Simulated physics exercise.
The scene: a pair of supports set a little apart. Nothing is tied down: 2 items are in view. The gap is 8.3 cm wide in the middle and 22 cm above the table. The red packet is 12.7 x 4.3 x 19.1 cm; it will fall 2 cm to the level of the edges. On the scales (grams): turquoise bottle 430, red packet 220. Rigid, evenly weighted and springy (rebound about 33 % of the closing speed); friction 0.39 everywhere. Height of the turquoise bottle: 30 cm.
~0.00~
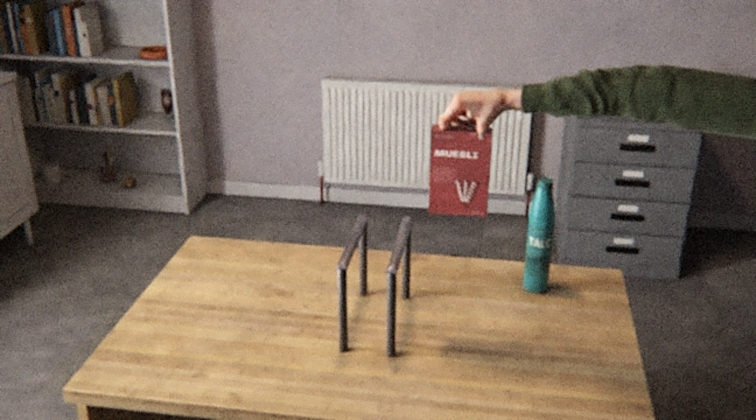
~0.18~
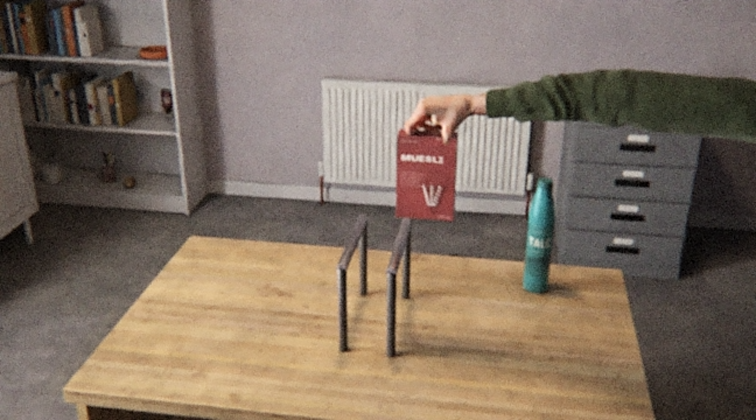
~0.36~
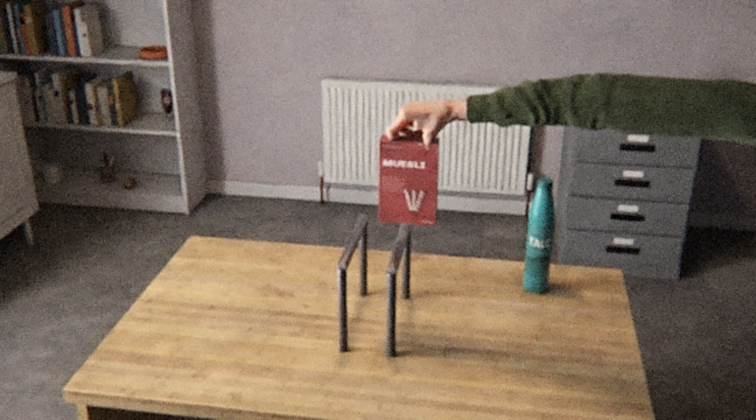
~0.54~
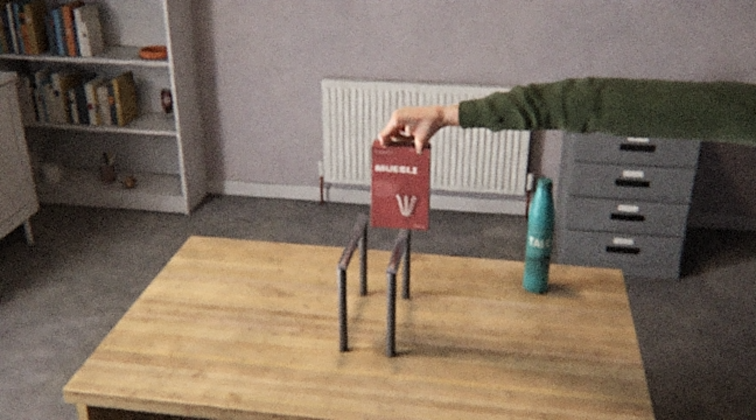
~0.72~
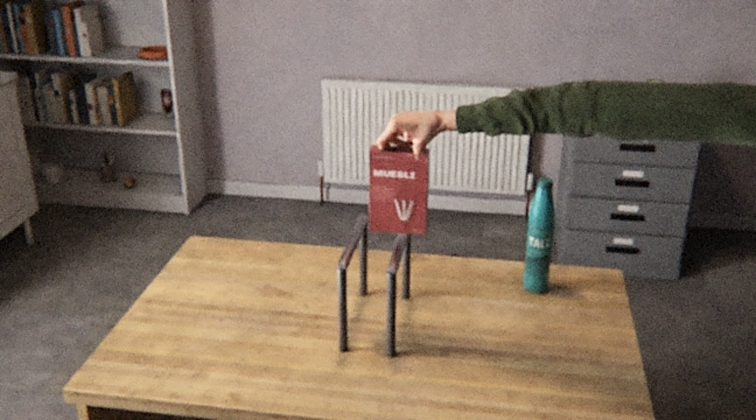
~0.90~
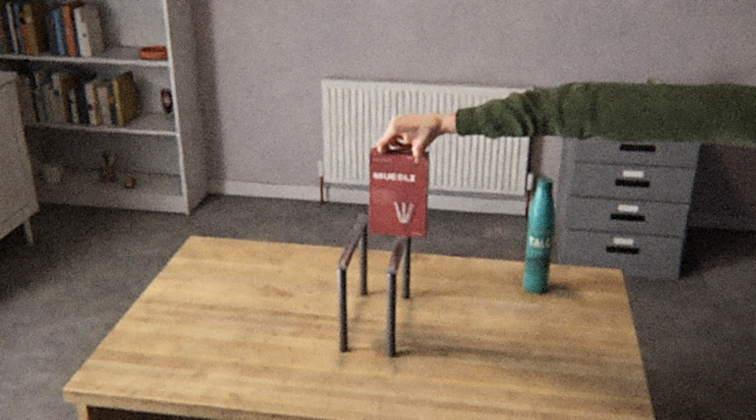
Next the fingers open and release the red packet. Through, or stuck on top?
The packet reaches the table.
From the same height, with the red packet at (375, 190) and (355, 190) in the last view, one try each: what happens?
In the first case it stays on top; in the second case it drops through.
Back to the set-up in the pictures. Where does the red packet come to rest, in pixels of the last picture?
Around (326, 283).
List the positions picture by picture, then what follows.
In the first frame, 14 cm from its drop point; red packet (460, 171); turquoise bottle (540, 235).
In the second frame, 7 cm from its drop point; red packet (426, 175); turquoise bottle (540, 235).
In the third frame, 4 cm from its drop point; red packet (409, 180); turquoise bottle (540, 235).
In the fourth frame, 2 cm from its drop point; red packet (401, 185); turquoise bottle (540, 235).
In the fifth frame, 1 cm from its drop point; red packet (399, 190); turquoise bottle (540, 235).
In the sixth frame, held still over the gap; red packet (399, 193); turquoise bottle (540, 235).
By 1.40 s, red packet tilted 29° near (378, 205).
By 1.80 s, red packet upside down near (322, 228).
By 1.90 s, red packet upside down near (306, 275).
By 2.10 s, red packet upside down near (315, 279).
When it is over (3.5 s), lying over on the stand or table, red packet; turquoise bottle within 4 cm of the start. End places, in pixels of the last picture, red packet near (326, 282). The packet drops through.
